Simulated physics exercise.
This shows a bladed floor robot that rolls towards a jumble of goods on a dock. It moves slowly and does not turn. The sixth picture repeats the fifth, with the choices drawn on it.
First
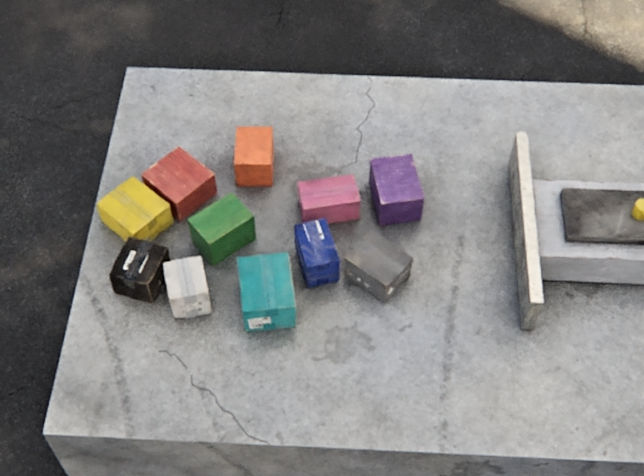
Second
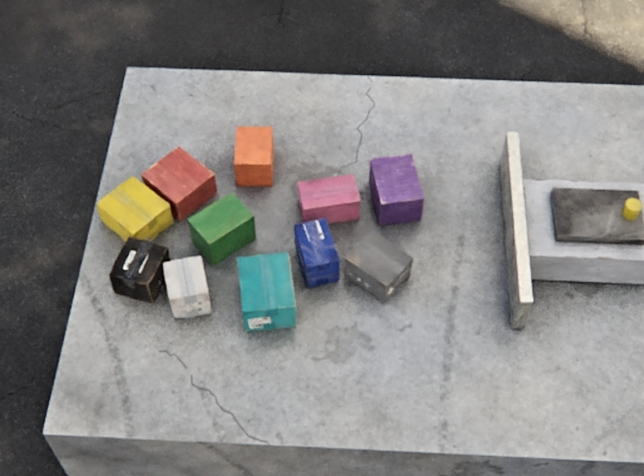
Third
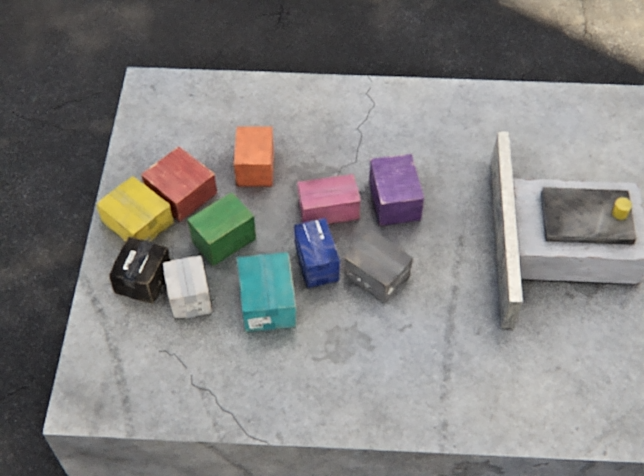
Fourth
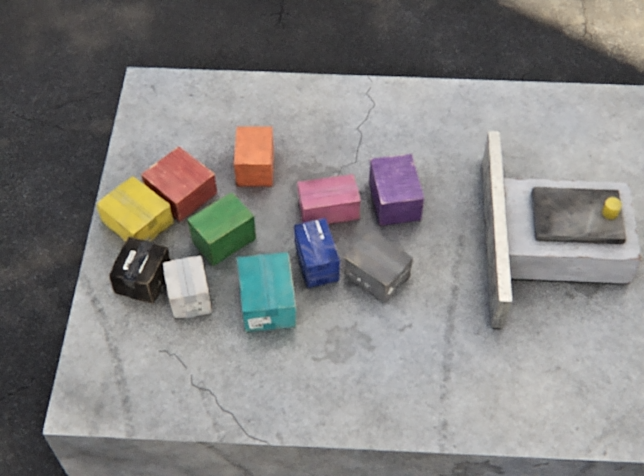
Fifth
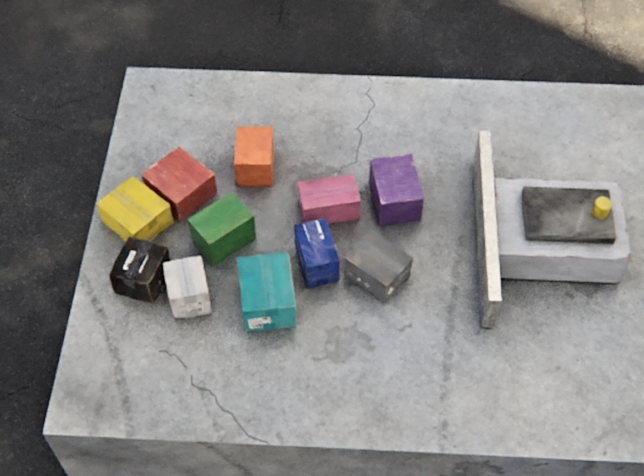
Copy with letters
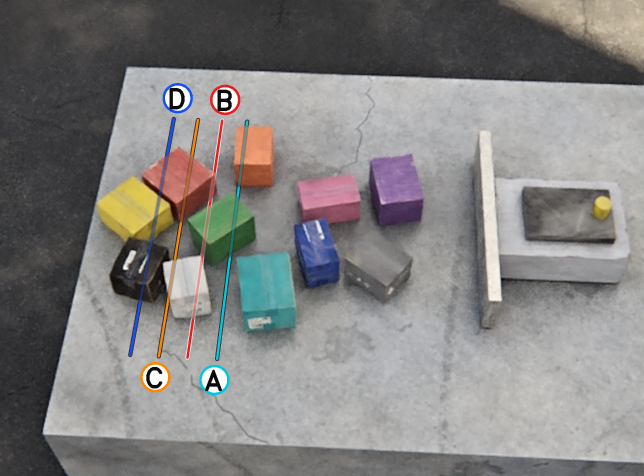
Bladed floor robot sliding slowly left across a grey slab, its upright blade still clear of a cluster of coloured blocks.
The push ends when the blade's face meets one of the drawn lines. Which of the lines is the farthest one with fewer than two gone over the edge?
Stop at A.
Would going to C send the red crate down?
Yes.
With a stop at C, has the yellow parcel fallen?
Yes.
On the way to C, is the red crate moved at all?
By then, yes.
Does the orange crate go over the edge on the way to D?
No.
On the marked copy, A at (233, 230); B at (206, 229); C at (180, 228); D at (154, 227).
With A. Early on, robot (468, 209); turquoise parcel (262, 293); purple crate (368, 186).
Further on, robot (376, 206); red crate (168, 181); white parcel (181, 291).
At the end, robot (306, 203); yellow parcel (97, 202); red crate (117, 158); none fallen.
As for the rest, B drops two; C drops two; D drops five.
